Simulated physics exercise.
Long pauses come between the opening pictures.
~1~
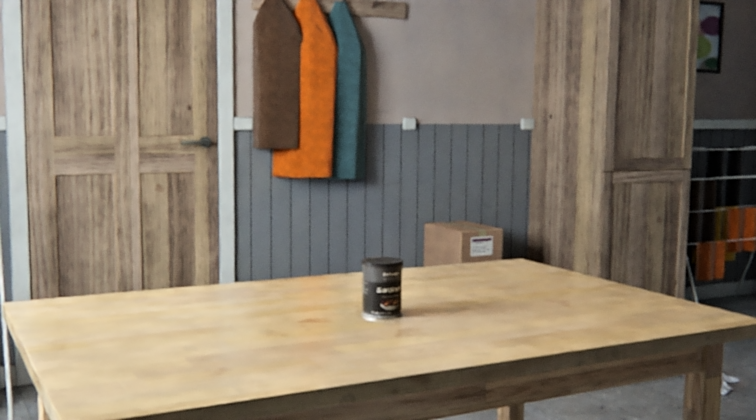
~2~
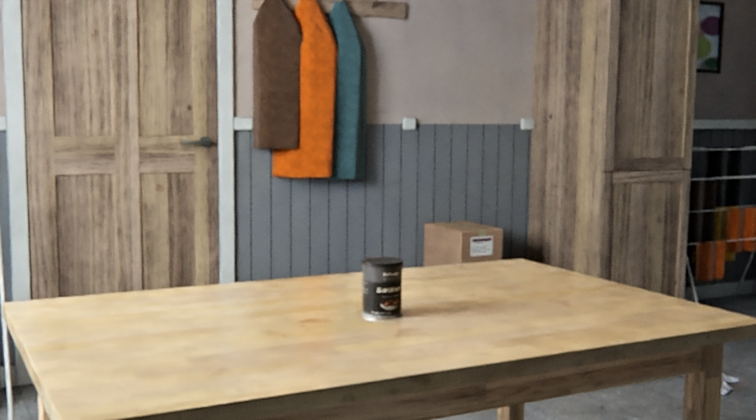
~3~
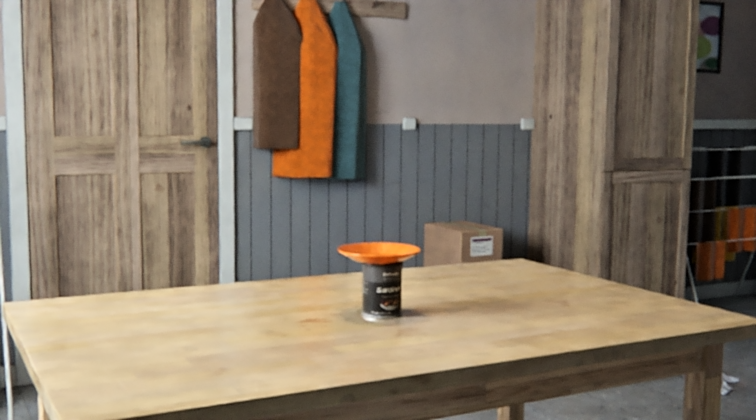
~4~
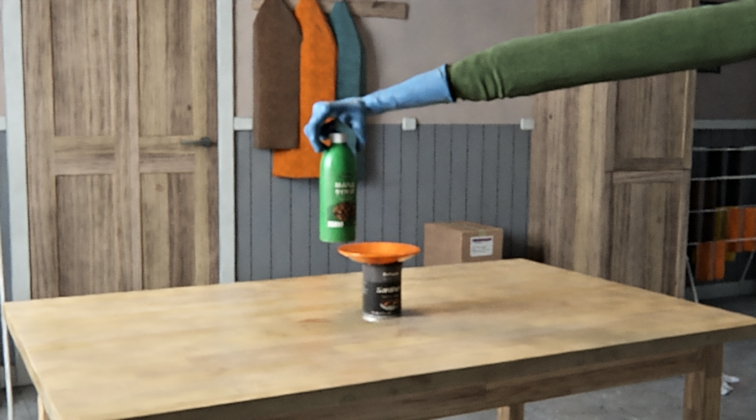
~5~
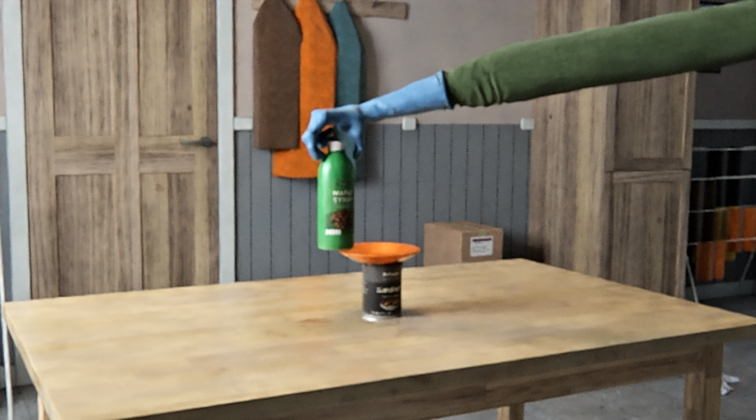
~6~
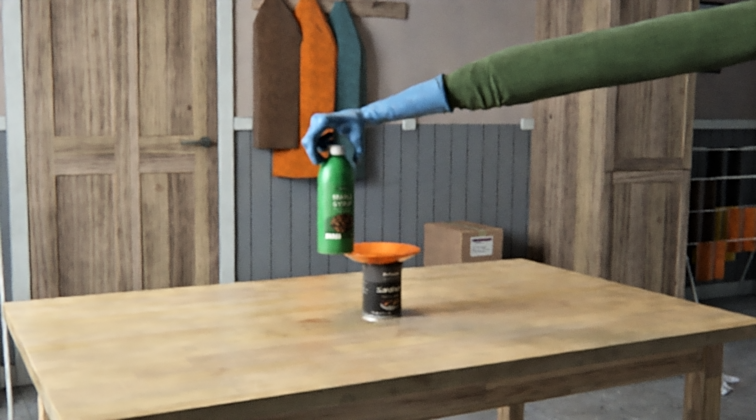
The footage shows a black tin on a wooden table, then an orange dish on top of it; a blue-gloved hand lowers a green bottle slightly, setting it at the dish's left edge and keeping hold of it.
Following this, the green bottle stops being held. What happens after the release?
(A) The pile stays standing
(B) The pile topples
B, the pile topples.
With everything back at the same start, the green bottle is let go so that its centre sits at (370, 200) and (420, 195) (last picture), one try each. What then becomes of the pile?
Try one: Stable. Try two: Collapse.
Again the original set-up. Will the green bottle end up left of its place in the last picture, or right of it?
It shifts to the viewer's left.
Then, 0.30 s past the last view, green bottle rocked 19° from its first pose near (320, 206).
Then, 0.40 s past the last view, green bottle now fallen.
Then, 0.50 s past the last view, things are still on the move.
Finally, fallen, green bottle; the other 2 still in place. Final places as the last picture's camera would see them, green bottle near (272, 307). The pile loses its balance.
